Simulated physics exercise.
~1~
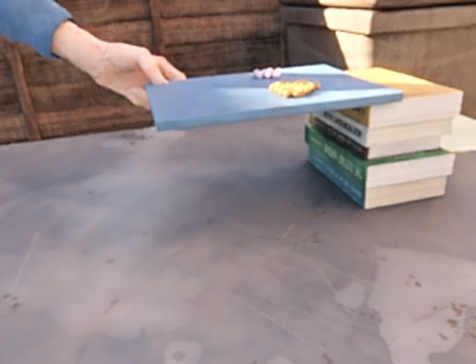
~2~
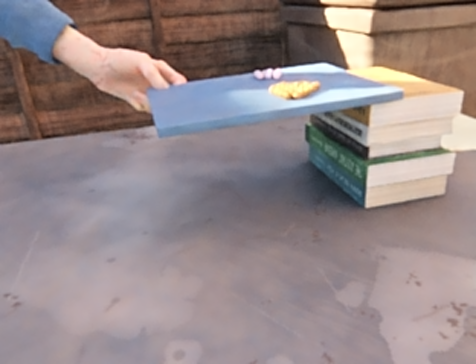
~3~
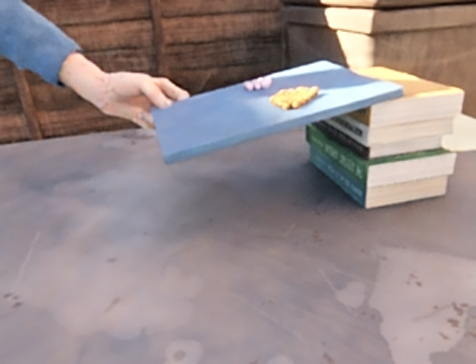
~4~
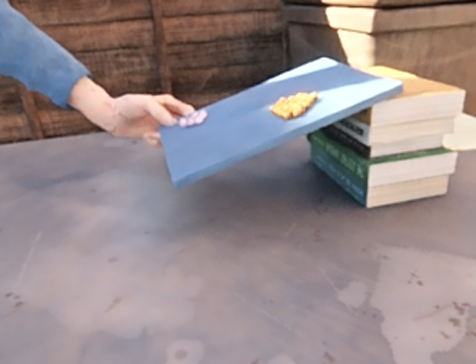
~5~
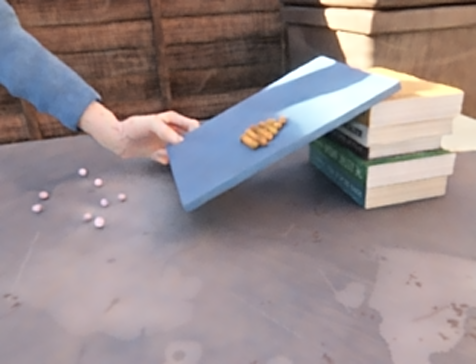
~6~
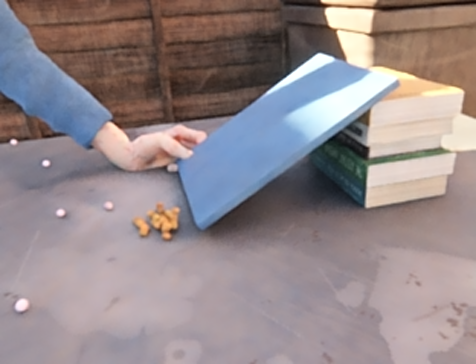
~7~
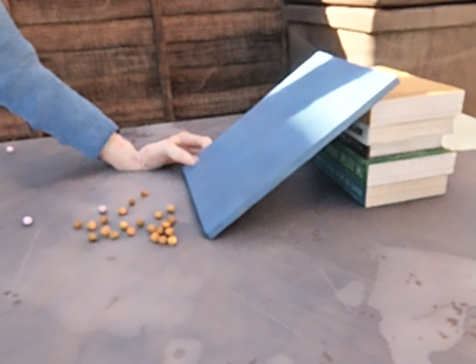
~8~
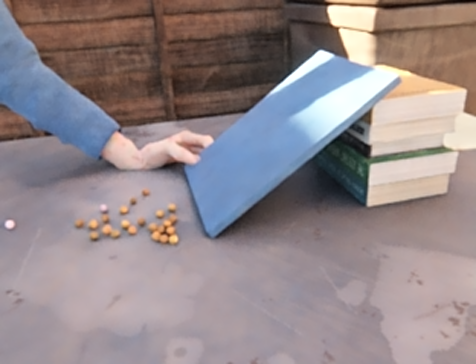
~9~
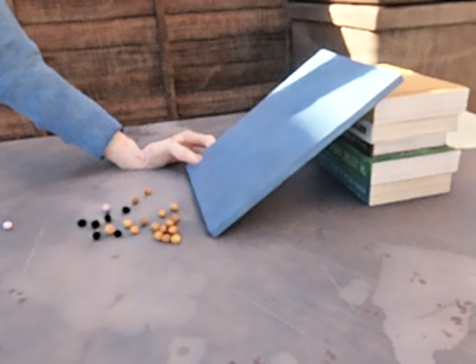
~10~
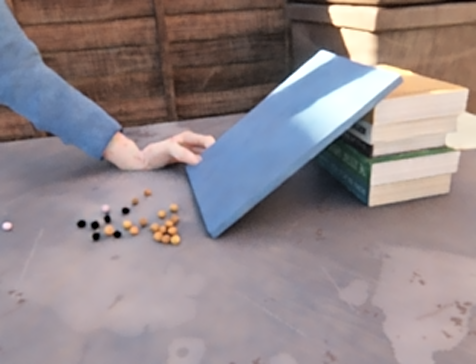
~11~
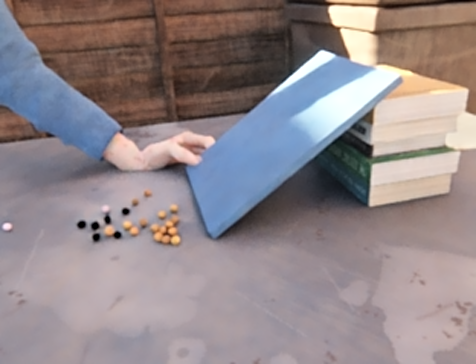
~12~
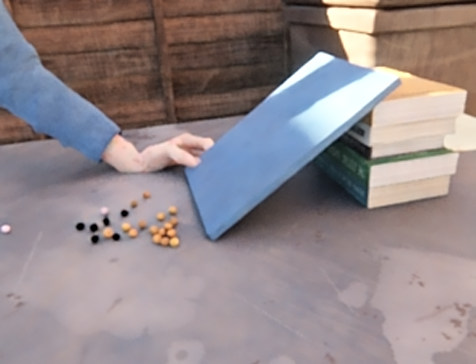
On a worn grey table, a hand lowered the left end of a blue board propped on books until it touched down; small pale purple things slid off first and scattered far, then orange ones tumbled off and stayed in a loose cluster close by.
